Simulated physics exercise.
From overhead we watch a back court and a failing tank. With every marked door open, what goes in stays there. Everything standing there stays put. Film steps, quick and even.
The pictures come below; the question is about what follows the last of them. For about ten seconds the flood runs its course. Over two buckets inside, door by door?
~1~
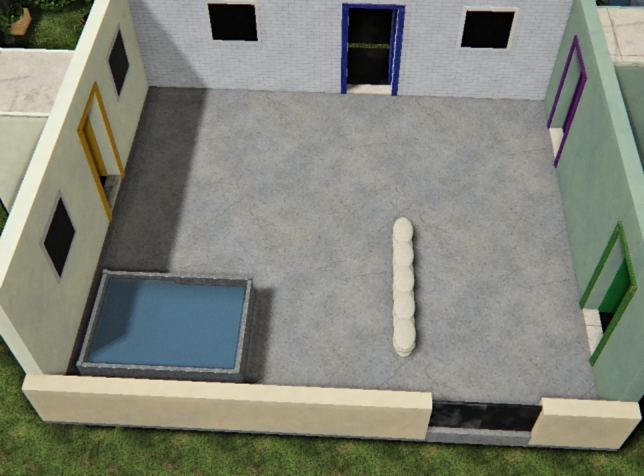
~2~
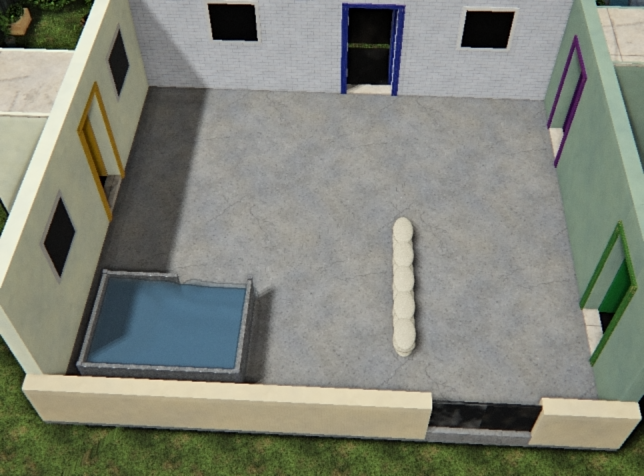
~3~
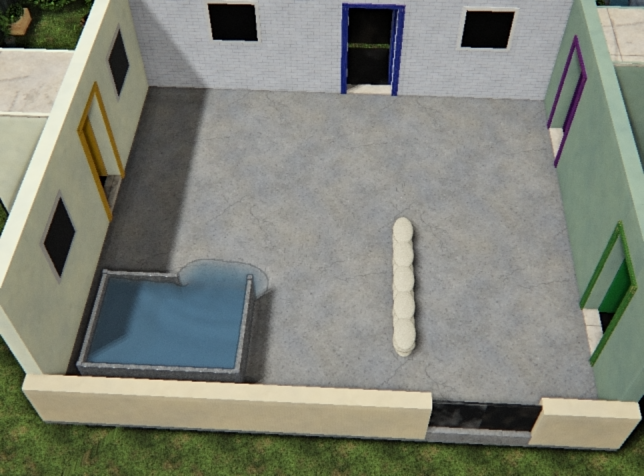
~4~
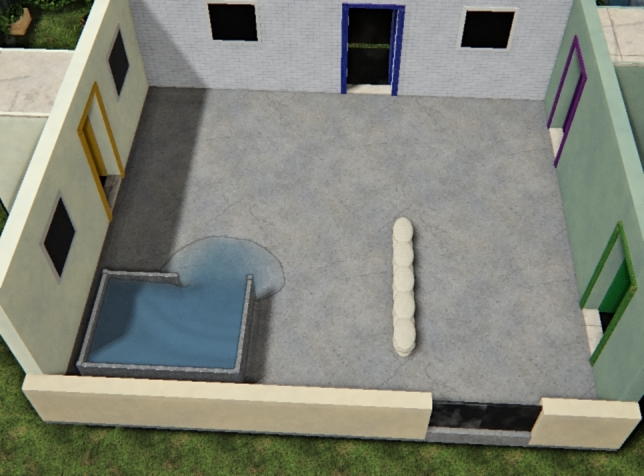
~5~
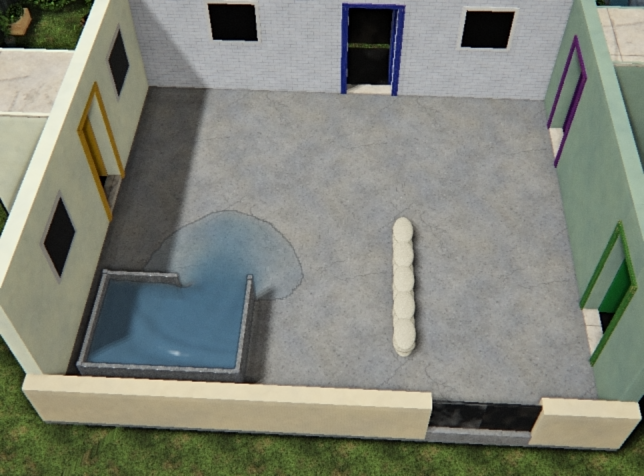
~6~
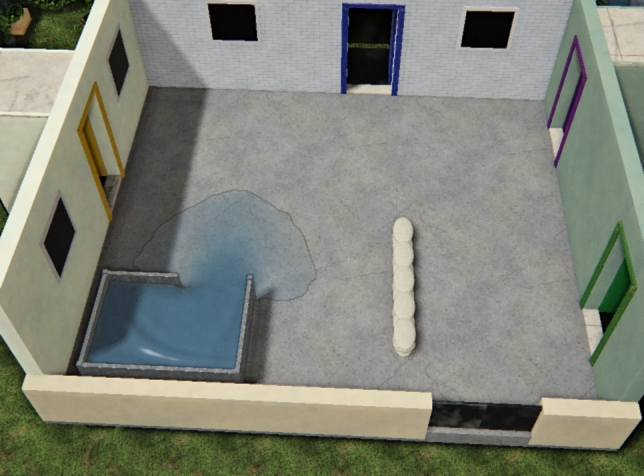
Door by door: The green door not over; the yellow door not over; the blue door over; the purple door over.
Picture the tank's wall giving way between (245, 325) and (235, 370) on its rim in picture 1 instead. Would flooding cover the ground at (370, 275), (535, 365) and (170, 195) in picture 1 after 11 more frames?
Submerged, submerged, untouched.
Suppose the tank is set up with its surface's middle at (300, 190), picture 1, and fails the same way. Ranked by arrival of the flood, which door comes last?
Note: The green one.
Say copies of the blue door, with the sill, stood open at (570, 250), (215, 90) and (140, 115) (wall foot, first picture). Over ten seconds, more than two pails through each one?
Falls short; exceeds the limit; exceeds the limit.
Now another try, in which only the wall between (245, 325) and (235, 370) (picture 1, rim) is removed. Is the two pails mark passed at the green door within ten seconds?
Then: The green door floods.
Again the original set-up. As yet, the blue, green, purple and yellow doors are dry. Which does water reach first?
It is the door marked yellow.
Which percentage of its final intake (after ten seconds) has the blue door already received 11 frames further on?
Around 0 %.
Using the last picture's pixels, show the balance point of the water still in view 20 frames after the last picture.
Roughly (240, 217).
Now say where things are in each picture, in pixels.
The open tank at (169, 322) is whole and still, in the first frame.
Water pours out on the open tank's far side and has run to a hidden place, in the second frame.
Water pours out on the open tank's far side and has run to (191, 267), in the third frame.
The front is at (207, 242), out from the gap on the open tank's far side, in the fourth frame.
Water pours out on the open tank's far side and has run to (222, 215), in the fifth frame.
Water pours out on the open tank's far side and has run to (245, 195), in the sixth frame.
A moment on, water covers 20 % of the floor; the green door not reached, the yellow door not reached, the blue door not reached, the purple door not reached.
Next, water covers 40 % of the floor; the green door not reached, the yellow door wet at the sill, nothing in, the blue door not reached, the purple door not reached.
Then, water covers 55 % of the floor; the green door not reached, the yellow door wet at the sill, nothing in, the blue door over two buckets in, the purple door not reached.
Later, water covers 55 % of the floor; the green door not reached, the yellow door wet at the sill, nothing in, the blue door over two buckets in, the purple door under two buckets in.
In the end, water covers 80 % of the floor; the green door wet at the sill, nothing in, the yellow door wet at the sill, nothing in, the blue door over two buckets in, the purple door over two buckets in.
